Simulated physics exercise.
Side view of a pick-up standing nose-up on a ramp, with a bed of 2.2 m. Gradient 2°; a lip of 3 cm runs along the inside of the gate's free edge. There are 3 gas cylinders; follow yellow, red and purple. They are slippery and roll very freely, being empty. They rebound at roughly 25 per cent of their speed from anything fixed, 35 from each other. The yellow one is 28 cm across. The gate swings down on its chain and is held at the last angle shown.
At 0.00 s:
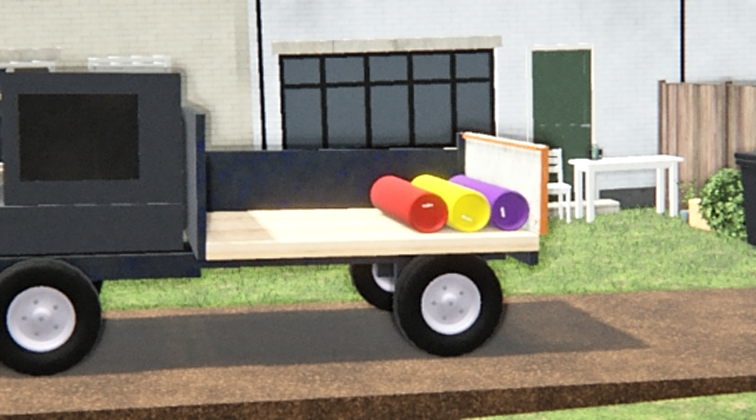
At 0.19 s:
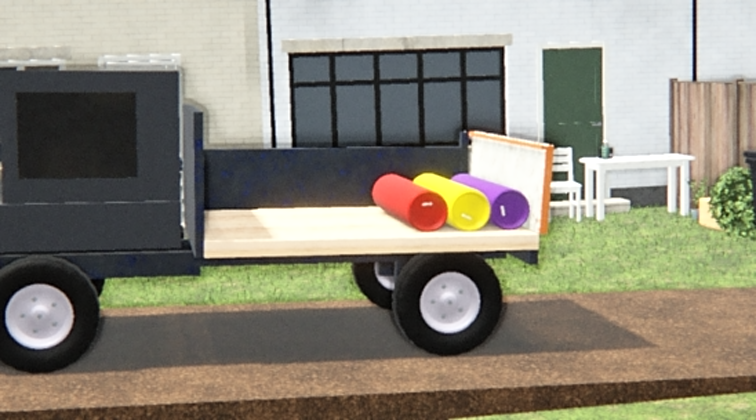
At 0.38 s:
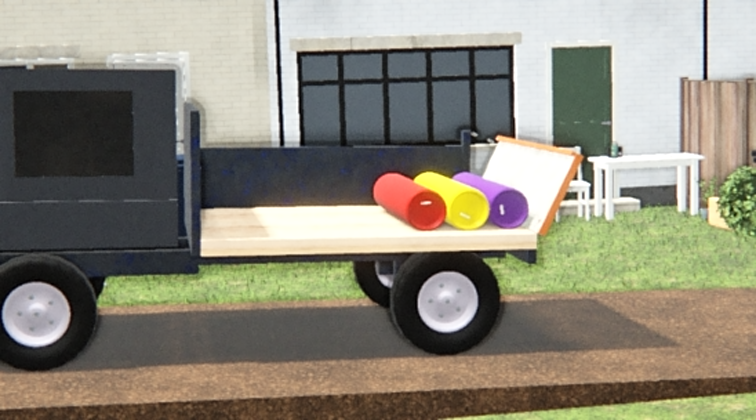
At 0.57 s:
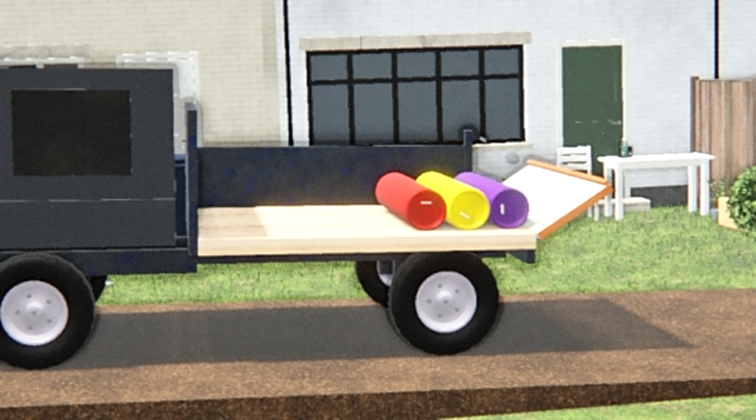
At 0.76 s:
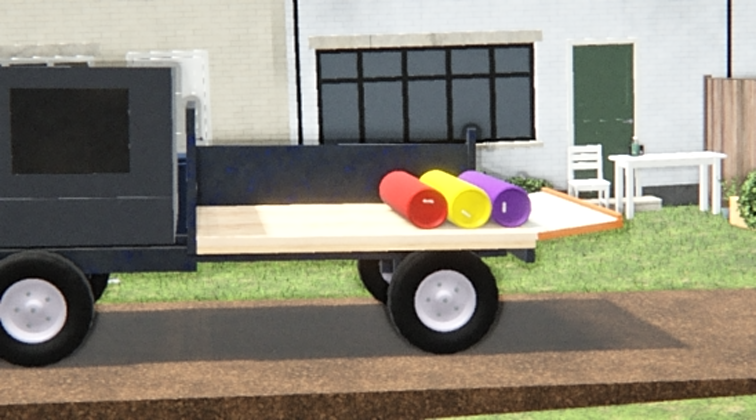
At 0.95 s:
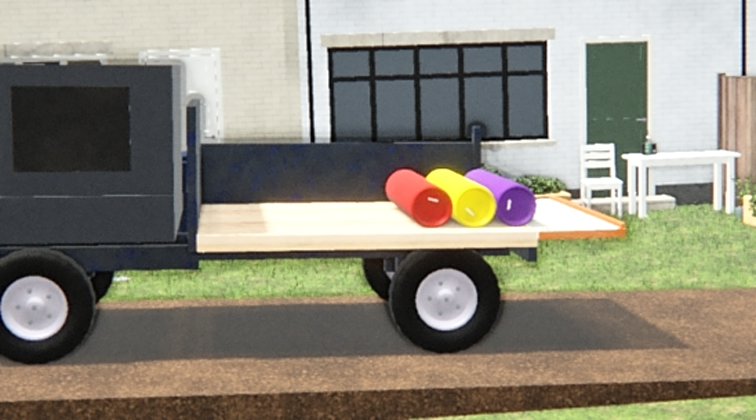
On a dirt track beside a white brick building, a dark truck carries red, yellow and purple cylinders on its pale flatbed; its orange-edged rear gate swings down from upright to about level while the cylinders barely shift.
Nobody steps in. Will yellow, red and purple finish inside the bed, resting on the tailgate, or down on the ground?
Yellow is left resting on the tailgate. Red is left inside the bed. Purple is left resting on the tailgate.
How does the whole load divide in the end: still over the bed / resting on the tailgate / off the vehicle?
1, 2 and 0.
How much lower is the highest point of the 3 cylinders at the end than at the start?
Roughly 0 cm.
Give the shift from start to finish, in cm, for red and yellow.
About: Red 60, yellow 60.
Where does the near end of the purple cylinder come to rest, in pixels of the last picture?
Near (598, 204).
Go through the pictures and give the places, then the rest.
Yellow (471, 212), red (430, 213), purple (512, 212); gate 88° above level, tip at (544, 150); 3 of the 3 make up the bottom layer on the bed, in the first picture.
Yellow (471, 211), red (429, 212), purple (512, 210); gate 84° above level, tip at (549, 149), in the second picture.
Yellow (469, 210), red (427, 211), purple (511, 209); gate 62° above level, tip at (578, 157), in the third picture.
Yellow (469, 210), red (427, 210), purple (511, 209); gate 31° above level, tip at (609, 189), in the fourth picture.
Yellow (471, 208), red (429, 209), purple (513, 208); gate 6° above level, tip at (619, 223), in the fifth picture.
Yellow (475, 207), red (433, 207), purple (518, 207); gate 1° below level, tip at (622, 232), in the sixth picture.
By 1.6 s, yellow is on the bed, 30 cm short of the hinge, rolling right; red is on the bed, 55 cm short of the hinge, rolling right; purple is on the bed, 5 cm short of the hinge, rolling right; 0 of 3 are out.
By 2.2 s, yellow is on the bed, 15 cm short of the hinge, rolling right; red is on the bed, 45 cm short of the hinge, rolling right; purple is on the gate, 10 cm past the hinge, rolling right; 0 of 3 are out.
By 3.0 s, yellow is on the gate, 5 cm past the hinge, rolling right; red is on the bed, 25 cm short of the hinge, rolling right; purple is on the gate, 30 cm past the hinge, rolling right; 0 of 3 are out.
Finally (4.2 s), yellow is on the gate, 15 cm past the hinge; red is on the bed, 10 cm short of the hinge; purple is on the gate, 45 cm past the hinge; 0 of 3 are out.
